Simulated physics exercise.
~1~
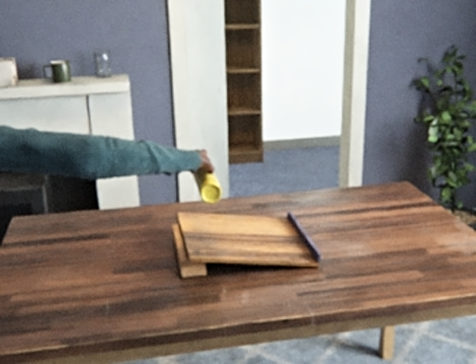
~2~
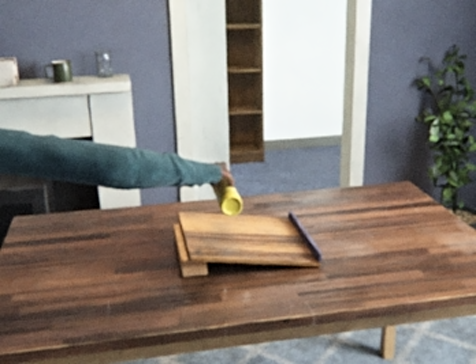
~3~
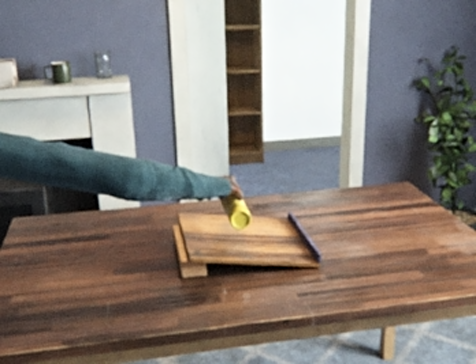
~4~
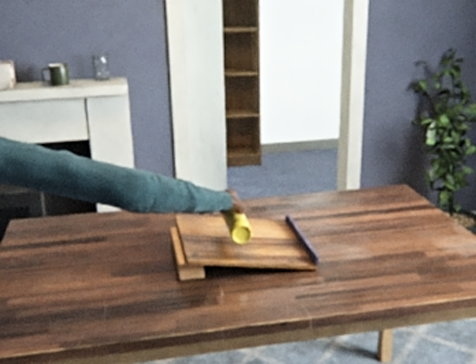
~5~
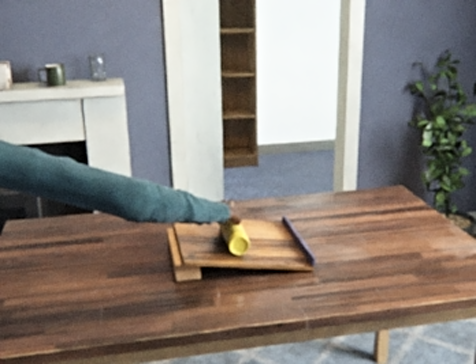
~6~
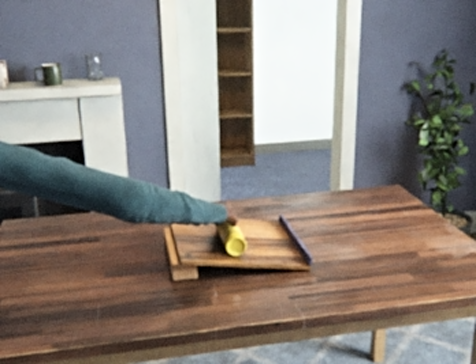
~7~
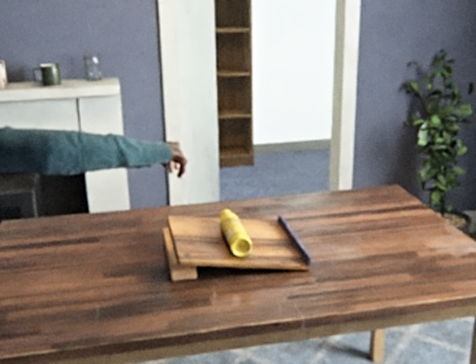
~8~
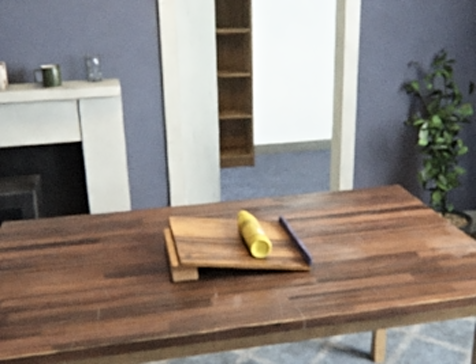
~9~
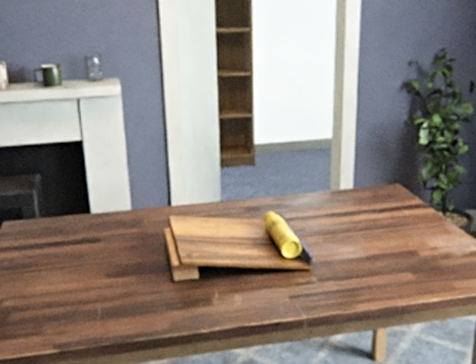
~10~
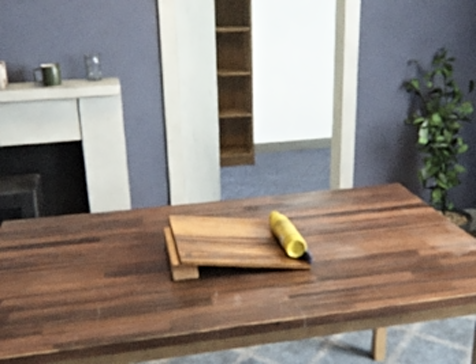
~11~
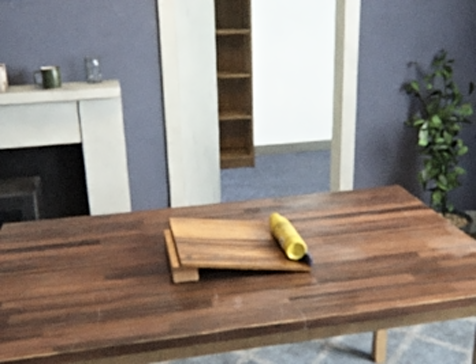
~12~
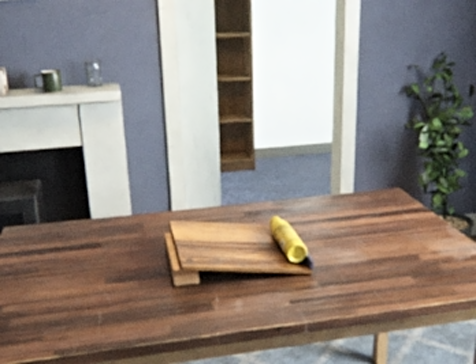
A yellow bottle, released by a hand, rolls right down a sloping board and stops.
